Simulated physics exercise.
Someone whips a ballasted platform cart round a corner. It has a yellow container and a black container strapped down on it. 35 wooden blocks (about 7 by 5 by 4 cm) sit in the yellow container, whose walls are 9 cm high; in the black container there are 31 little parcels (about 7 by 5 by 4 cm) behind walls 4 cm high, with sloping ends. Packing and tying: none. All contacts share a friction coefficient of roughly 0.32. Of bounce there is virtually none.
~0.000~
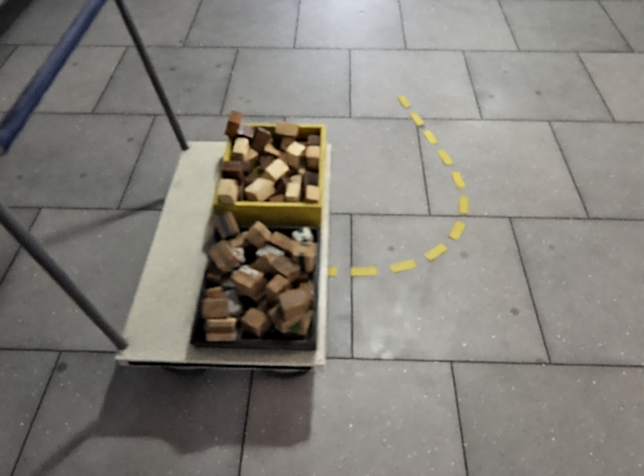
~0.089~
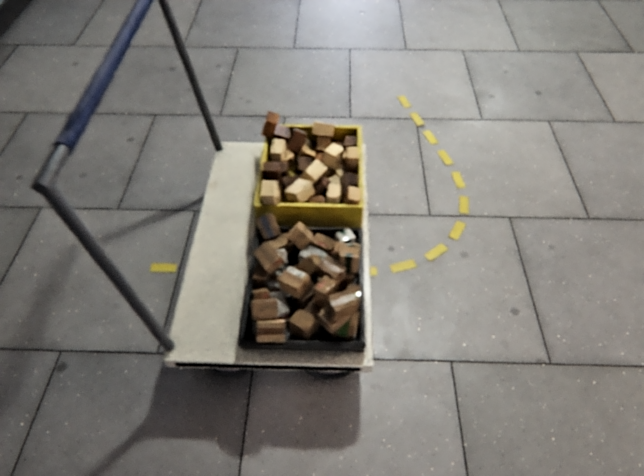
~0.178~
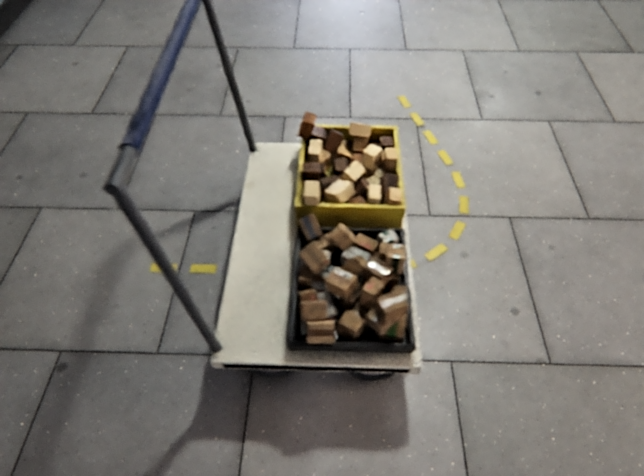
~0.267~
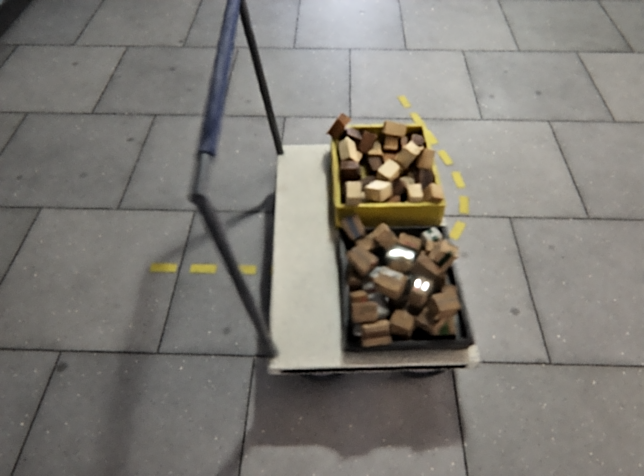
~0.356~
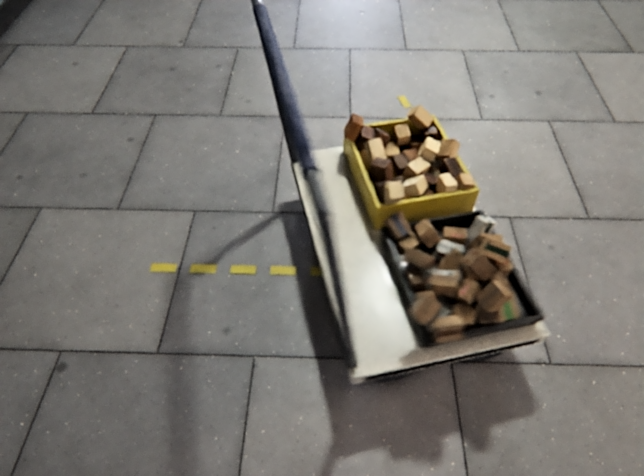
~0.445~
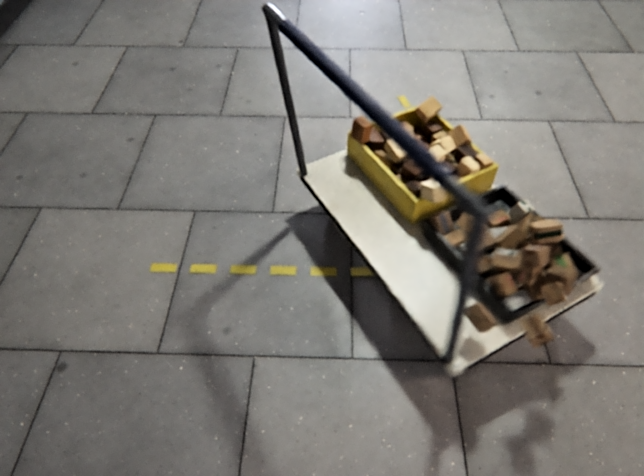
The clip opens on a platform cart carrying a yellow container of wooden blocks and a black one of small brown parcels. It rolls right along a dashed yellow line, then swings counterclockwise toward the upper right, and a few parcels come out over the black container's near edge.
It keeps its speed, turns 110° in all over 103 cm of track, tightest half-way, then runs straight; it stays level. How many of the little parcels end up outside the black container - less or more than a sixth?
More than a sixth of them end up outside.
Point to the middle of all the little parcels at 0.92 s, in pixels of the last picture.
Near (509, 77) in pixels.
After 0.55 s, 1 of 35 out of the yellow container and 4 of 31 out of the black container.
After 0.70 s, 2 of 35 out of the yellow container and 8 of 31 out of the black container.
After 0.92 s, 2 of 35 out of the yellow container and 11 of 31 out of the black container.
Final count (at 1.37 s), 3 of 35 out of the yellow container and 13 of 31 out of the black container. Asked share, 13 of 31, 42 per cent.
